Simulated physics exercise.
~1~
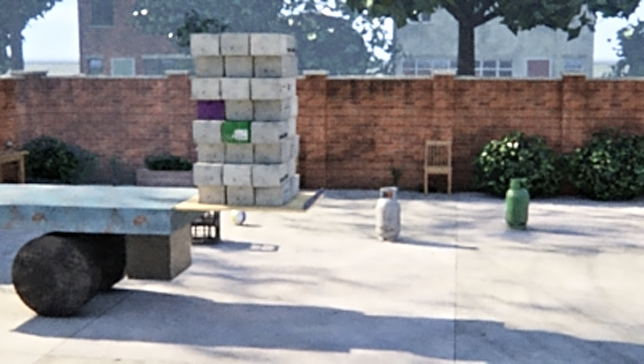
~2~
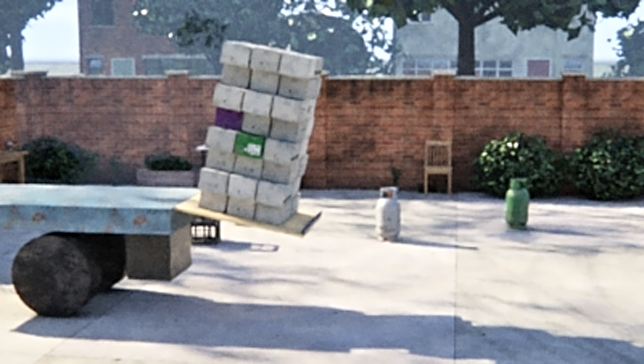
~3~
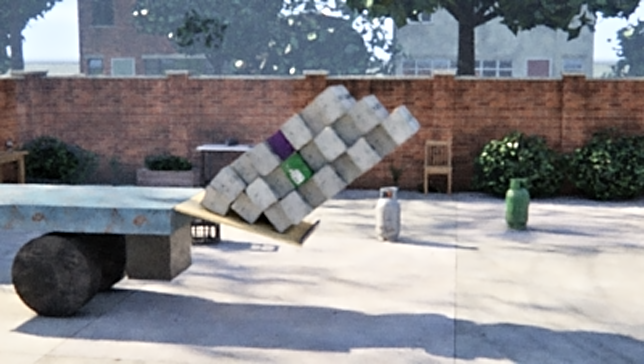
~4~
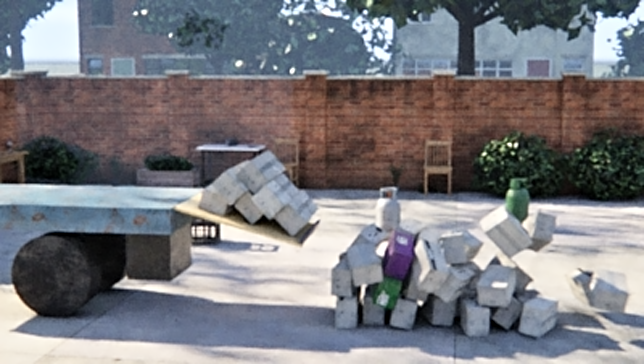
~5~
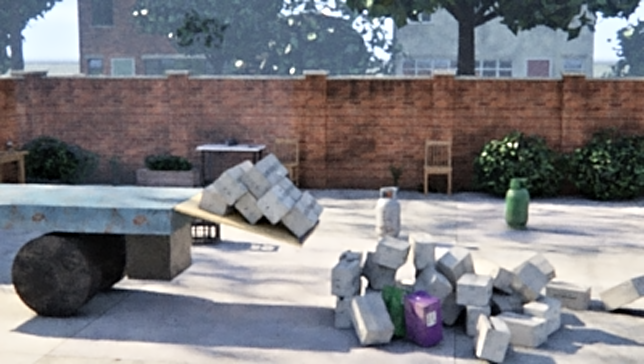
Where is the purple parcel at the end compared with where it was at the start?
At the start it is partway up the left side of the stack on the flap. At the end it lies lower down and further right, on the ground among the fallen parcels, next to the green one.
